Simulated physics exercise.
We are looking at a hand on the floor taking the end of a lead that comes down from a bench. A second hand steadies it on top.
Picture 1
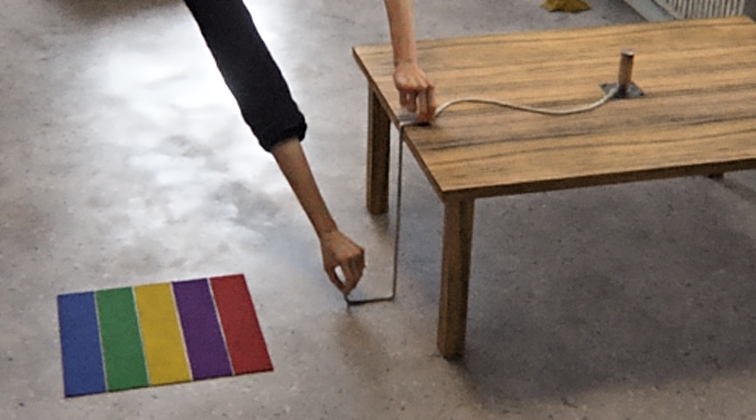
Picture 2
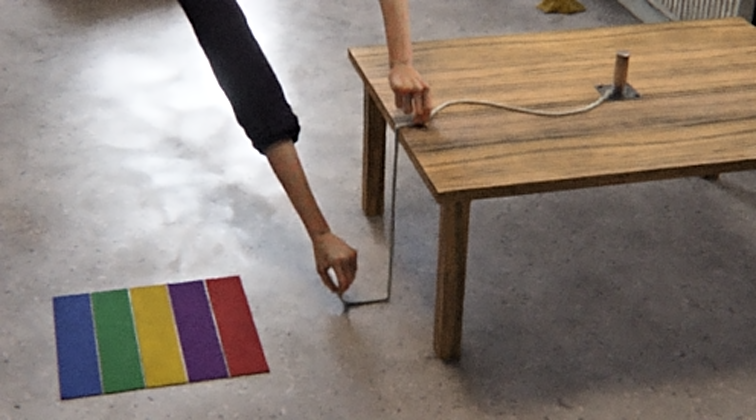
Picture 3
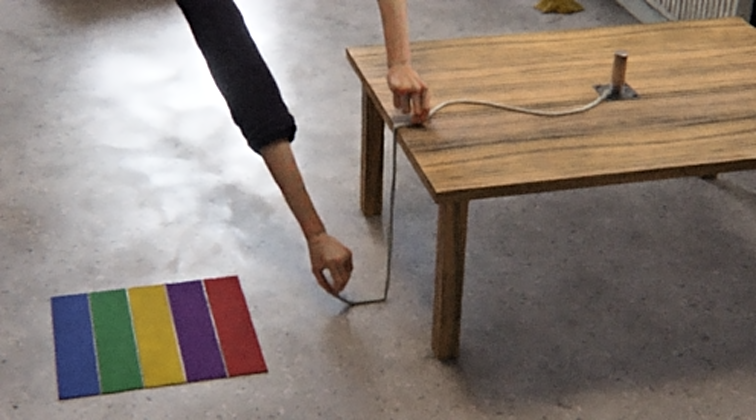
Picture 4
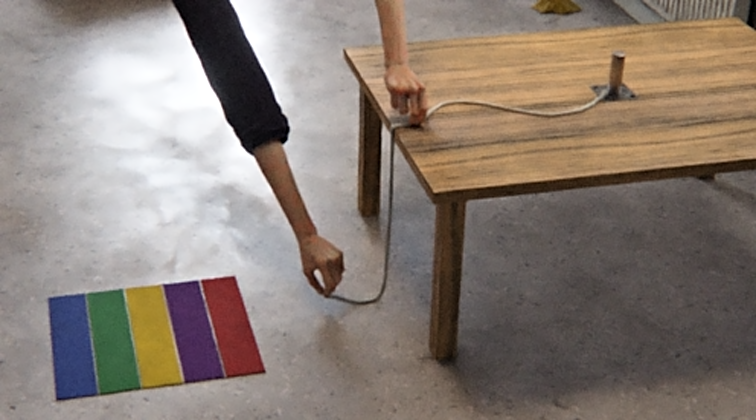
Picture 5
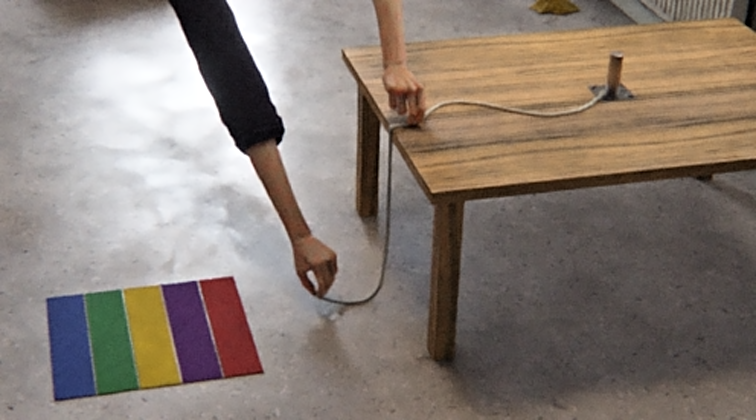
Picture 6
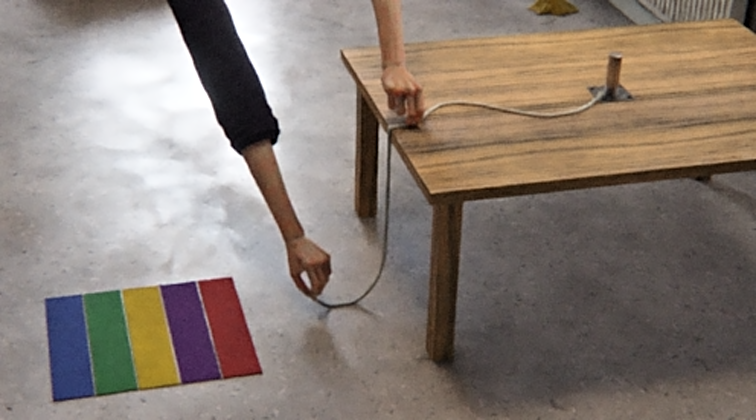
We see one hand holding a pale cord at the edge of a wooden table while another, near the floor, draws the cord's end slightly left, toward a mat with five coloured stripes, the hanging length gradually curving.
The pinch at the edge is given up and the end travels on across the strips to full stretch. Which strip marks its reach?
The yellow one.
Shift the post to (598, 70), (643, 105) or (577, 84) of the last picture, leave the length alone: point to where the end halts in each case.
Near (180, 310), (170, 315) and (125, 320).
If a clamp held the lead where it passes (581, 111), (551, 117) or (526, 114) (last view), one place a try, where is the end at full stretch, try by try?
About (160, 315), (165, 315) and (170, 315).
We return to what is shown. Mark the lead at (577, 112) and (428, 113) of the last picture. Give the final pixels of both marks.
At (550, 100), then (396, 123).
Soon after, end near (222, 306); over red.
Then, end near (175, 312); over purple.
At full stretch, end near (145, 316); over yellow. It halts on the yellow strip.
